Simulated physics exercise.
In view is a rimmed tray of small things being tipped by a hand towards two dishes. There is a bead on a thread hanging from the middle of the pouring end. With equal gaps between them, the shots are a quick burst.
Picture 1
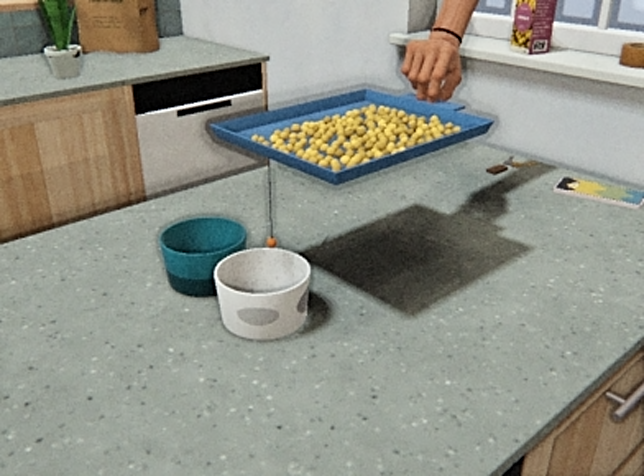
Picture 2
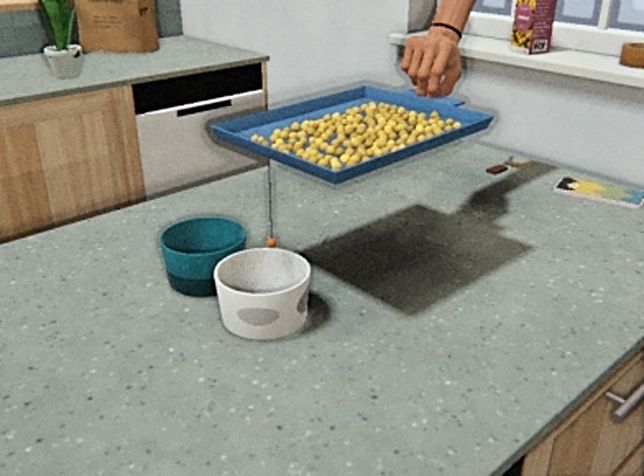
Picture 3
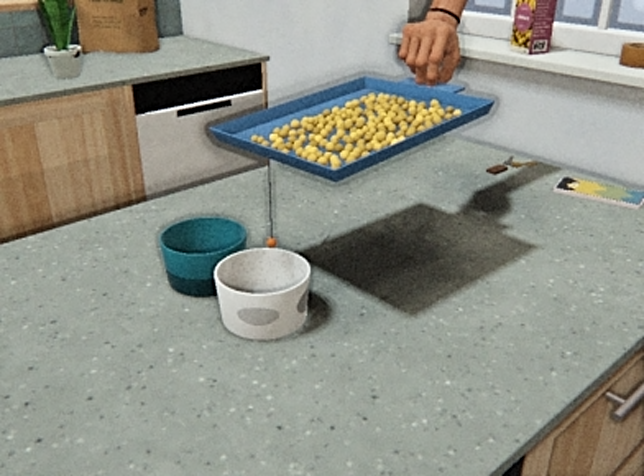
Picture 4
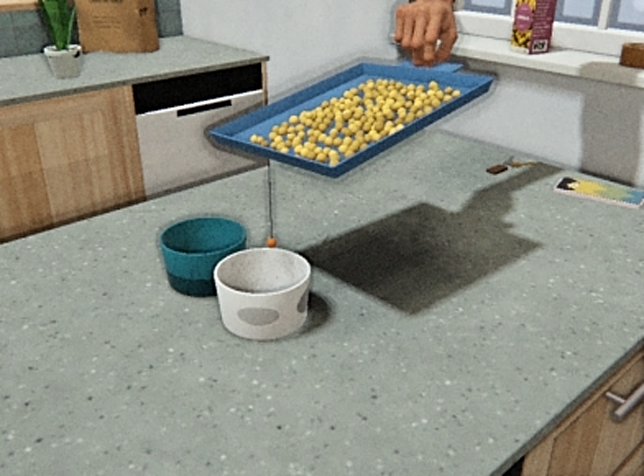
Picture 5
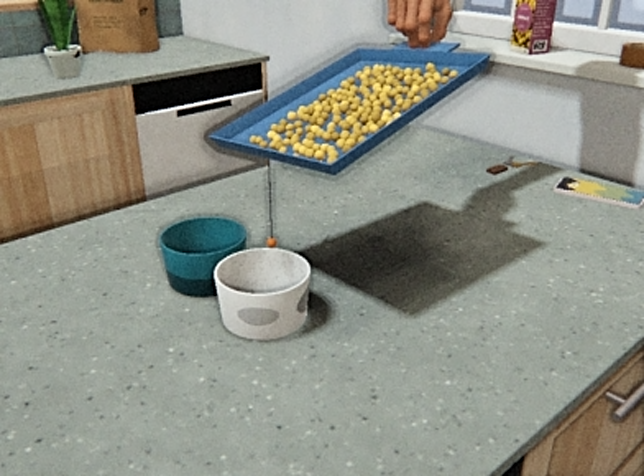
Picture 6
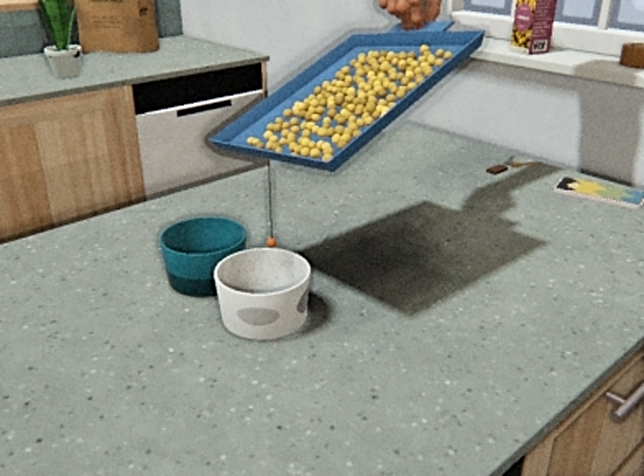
In a kitchen, a hand raises one end of a blue tray of yellow balls, steadily tilting it above two bowls.
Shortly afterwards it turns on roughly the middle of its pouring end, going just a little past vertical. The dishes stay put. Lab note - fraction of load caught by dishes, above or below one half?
Above one half.
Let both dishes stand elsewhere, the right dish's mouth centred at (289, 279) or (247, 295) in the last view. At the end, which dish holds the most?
First try: The left-side dish; second try: The left-side dish.
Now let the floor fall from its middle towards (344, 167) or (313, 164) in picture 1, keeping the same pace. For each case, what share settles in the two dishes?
Shares: 10 %, then 30 %.
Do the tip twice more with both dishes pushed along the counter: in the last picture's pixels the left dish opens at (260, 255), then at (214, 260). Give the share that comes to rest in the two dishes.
30 per cent the first time, 50 per cent the second time.
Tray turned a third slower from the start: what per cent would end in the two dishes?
That works out at some 90 per cent.
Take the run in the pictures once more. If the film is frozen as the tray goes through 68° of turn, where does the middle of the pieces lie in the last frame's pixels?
Roughly (251, 136).
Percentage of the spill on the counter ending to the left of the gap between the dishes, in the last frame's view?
Near 80 per cent.
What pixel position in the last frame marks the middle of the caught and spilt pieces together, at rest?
The centre ends up roughly at (210, 275).
Soon, tray tipped steeply; most on the tray; a stray few in the left dish; a stray few outside both; a small part in the air.
A while on, tray tipped past a quarter turn; a stray few on the tray; a small part in the right dish; about two thirds in the left dish; a small part outside both; about a quarter in the air.
Towards the end, tray tipped past a quarter turn; about a quarter in the right dish; about two thirds in the left dish; a small part outside both.
Finally, tray tipped past a quarter turn; about a quarter in the right dish; about two thirds in the left dish; a small part outside both.
